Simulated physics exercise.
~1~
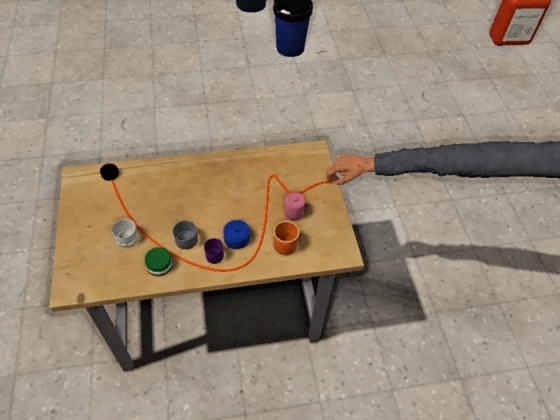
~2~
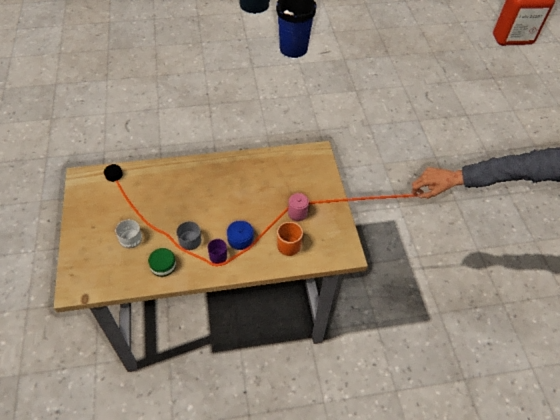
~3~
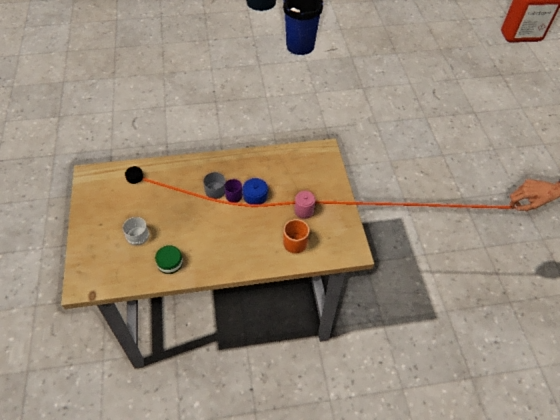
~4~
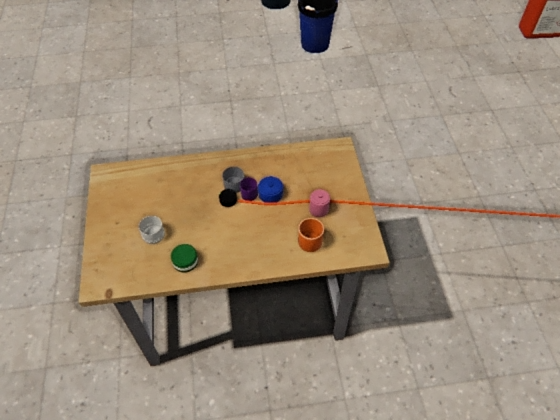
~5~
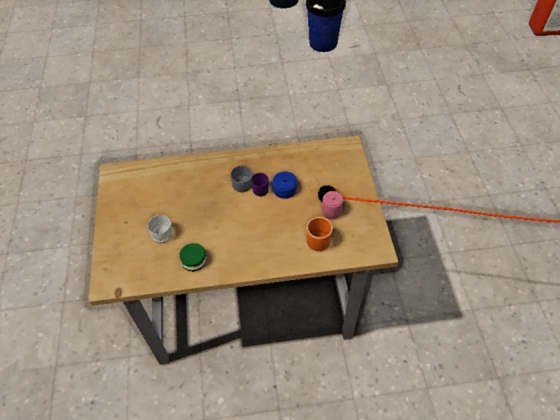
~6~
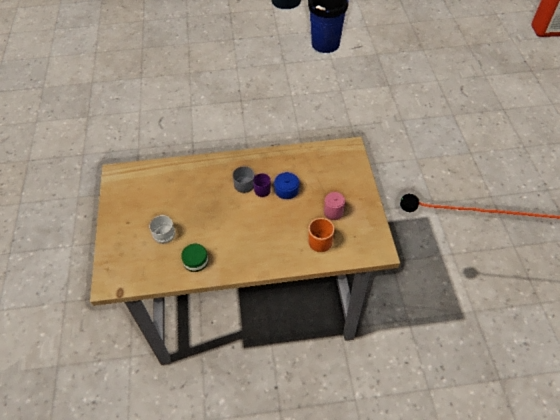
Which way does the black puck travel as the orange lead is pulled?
The black puck travels to the right, crossing the table and leaving it past the right edge.
